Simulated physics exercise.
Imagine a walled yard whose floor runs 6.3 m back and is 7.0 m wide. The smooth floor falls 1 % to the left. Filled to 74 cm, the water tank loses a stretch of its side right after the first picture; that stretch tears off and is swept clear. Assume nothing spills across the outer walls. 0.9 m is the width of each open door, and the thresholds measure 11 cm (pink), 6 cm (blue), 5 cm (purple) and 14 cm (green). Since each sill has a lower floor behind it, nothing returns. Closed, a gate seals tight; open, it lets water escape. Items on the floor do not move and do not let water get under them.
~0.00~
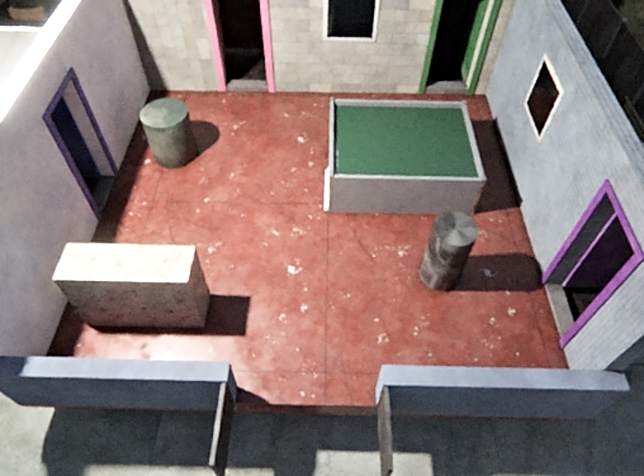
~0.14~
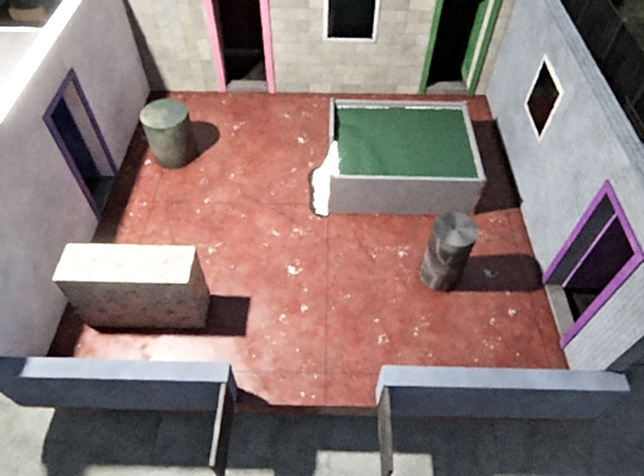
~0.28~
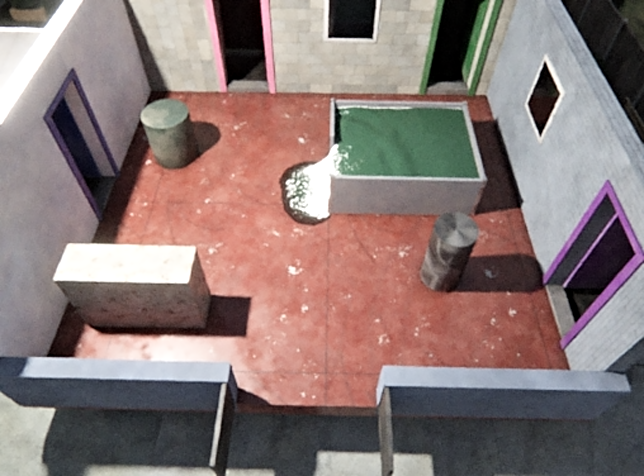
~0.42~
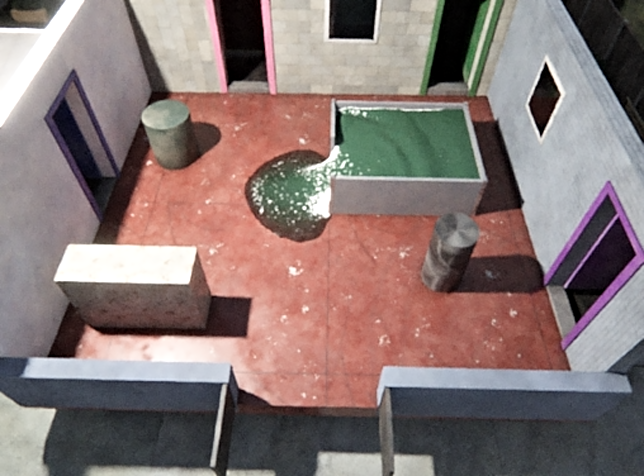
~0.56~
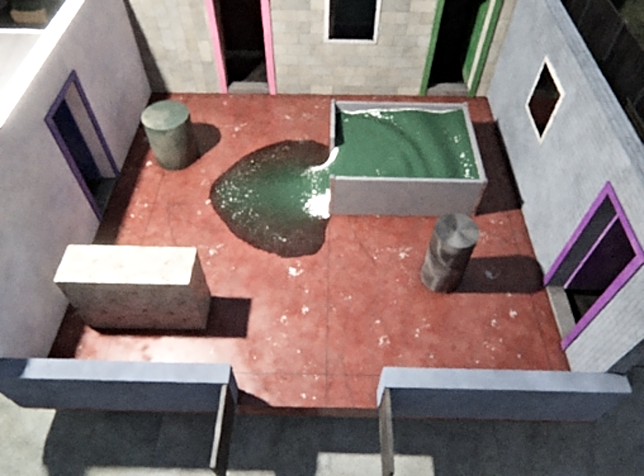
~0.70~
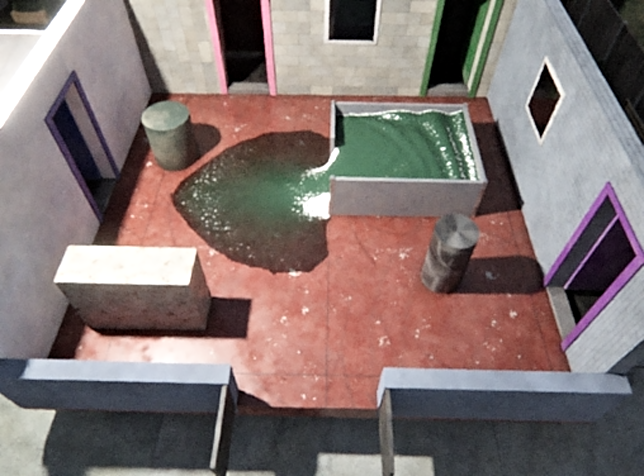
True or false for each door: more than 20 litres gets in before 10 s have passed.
Pink door false, blue door true, purple door false, green door false.
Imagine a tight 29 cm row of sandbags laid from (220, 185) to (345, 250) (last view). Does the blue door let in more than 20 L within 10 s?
Then the blue door stays beyond the limit.
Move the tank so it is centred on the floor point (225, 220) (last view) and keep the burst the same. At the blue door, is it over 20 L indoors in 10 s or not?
Then the blue door exceeds it.
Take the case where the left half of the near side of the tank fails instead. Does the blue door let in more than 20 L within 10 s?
Then the blue door ends up within bounds.
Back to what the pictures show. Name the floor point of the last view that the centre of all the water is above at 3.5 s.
Centre: Roughly (291, 194) px.
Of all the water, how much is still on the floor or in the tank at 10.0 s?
76 %.
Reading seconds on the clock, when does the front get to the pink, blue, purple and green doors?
So, pink at 1.8 s, then blue at 1.0 s, purple at 8.0 s, and green at 8.0 s.
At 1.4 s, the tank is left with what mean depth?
About 53 cm.
After 1.4 s water covers 30 % of the floor and is deepest (40 cm) near (320, 196); pink door not reached, blue door 11 cm at the sill, 19 L in, purple door not reached, green door not reached.
After 2.2 s water covers 40 % of the floor and is deepest (40 cm) near (83, 270); pink door 2 cm at the sill, 0 L in, blue door 19 cm at the sill, 131 L in, purple door not reached, green door not reached.
After 3.5 s water covers 45 % of the floor and is deepest (26 cm) near (113, 193); pink door 6 cm at the sill, 0 L in, blue door 24 cm at the sill, 333 L in, purple door not reached, green door not reached.
After 6.0 s water covers 70 % of the floor and is deepest (18 cm) near (119, 179); pink door 11 cm at the sill, 0 L in, blue door 18 cm at the sill, 529 L in, purple door not reached, green door not reached.
After 10.0 s water covers 90 % of the floor and is deepest (12 cm) near (148, 104); pink door 6 cm at the sill, 3 L in, blue door 11 cm at the sill, 645 L in, purple door 3 cm at the sill, 0 L in, green door 5 cm at the sill, 0 L in.
